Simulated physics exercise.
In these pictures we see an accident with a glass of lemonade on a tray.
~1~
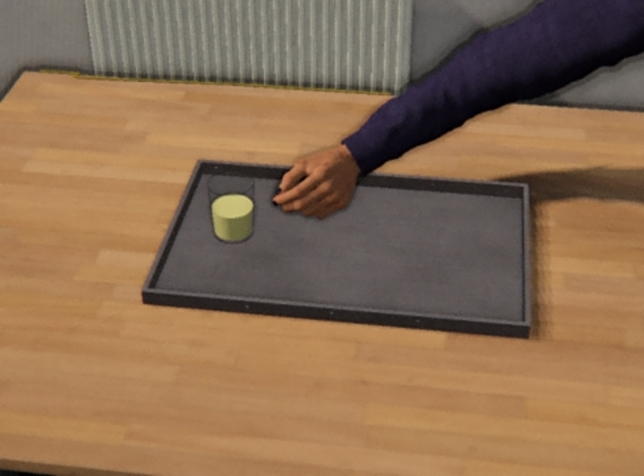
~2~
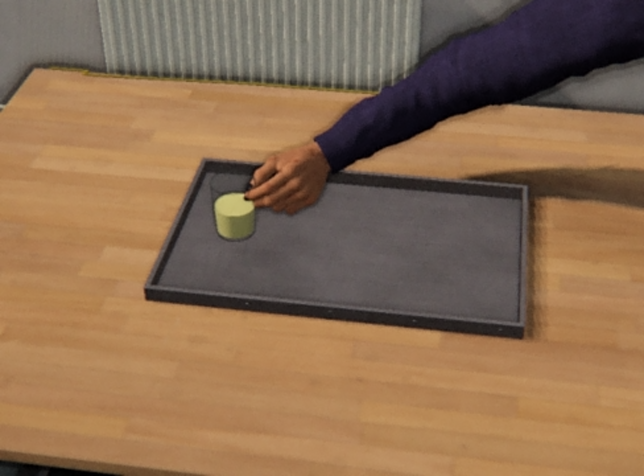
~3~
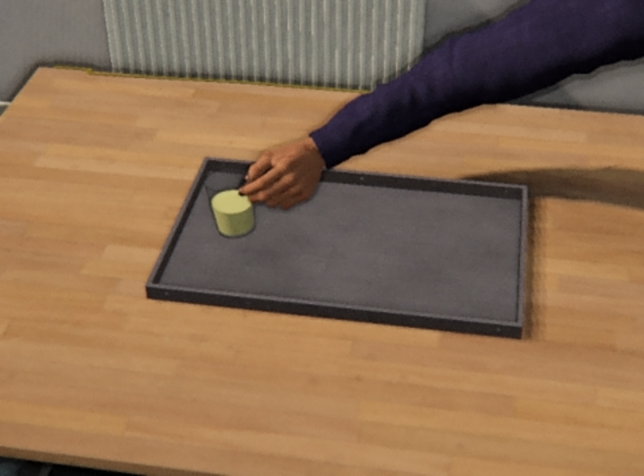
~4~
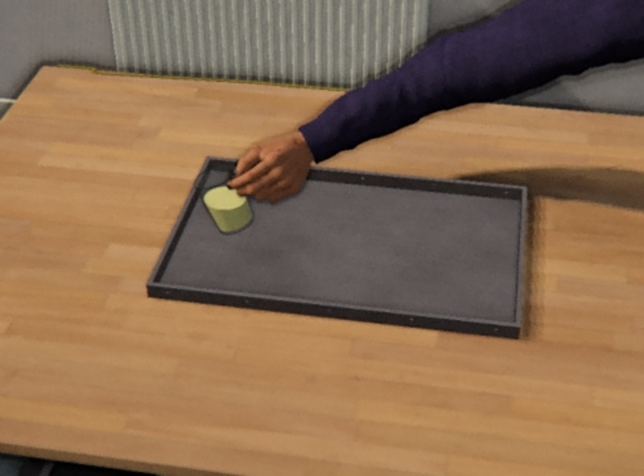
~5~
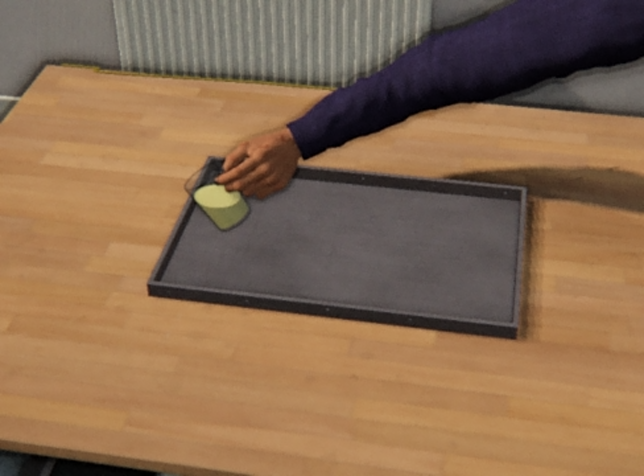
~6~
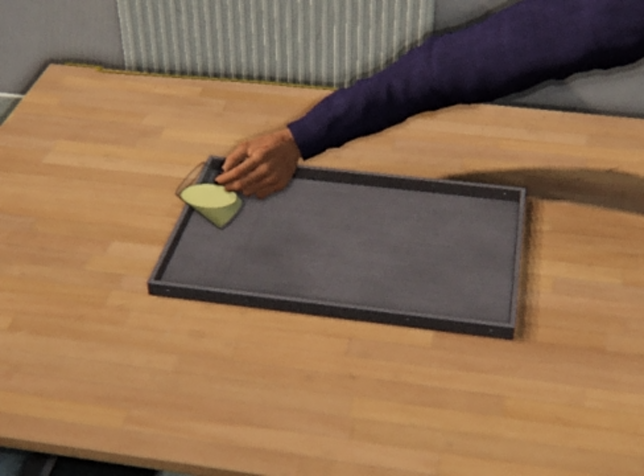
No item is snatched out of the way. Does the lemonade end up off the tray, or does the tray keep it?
It gets beyond the tray.
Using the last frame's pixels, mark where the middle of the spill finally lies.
Near (32, 199).
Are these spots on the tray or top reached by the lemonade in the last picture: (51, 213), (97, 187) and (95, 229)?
Checking each in turn gives in the spill, in the spill and in the spill.
Shortly, the glass lies across the rim; the puddle covers about as much as a plate; it has landed past the rim.
Then, the puddle covers about as much as a tray; it has landed past the rim.
At the finish, the puddle covers about as much as a tray; it has landed past the rim.
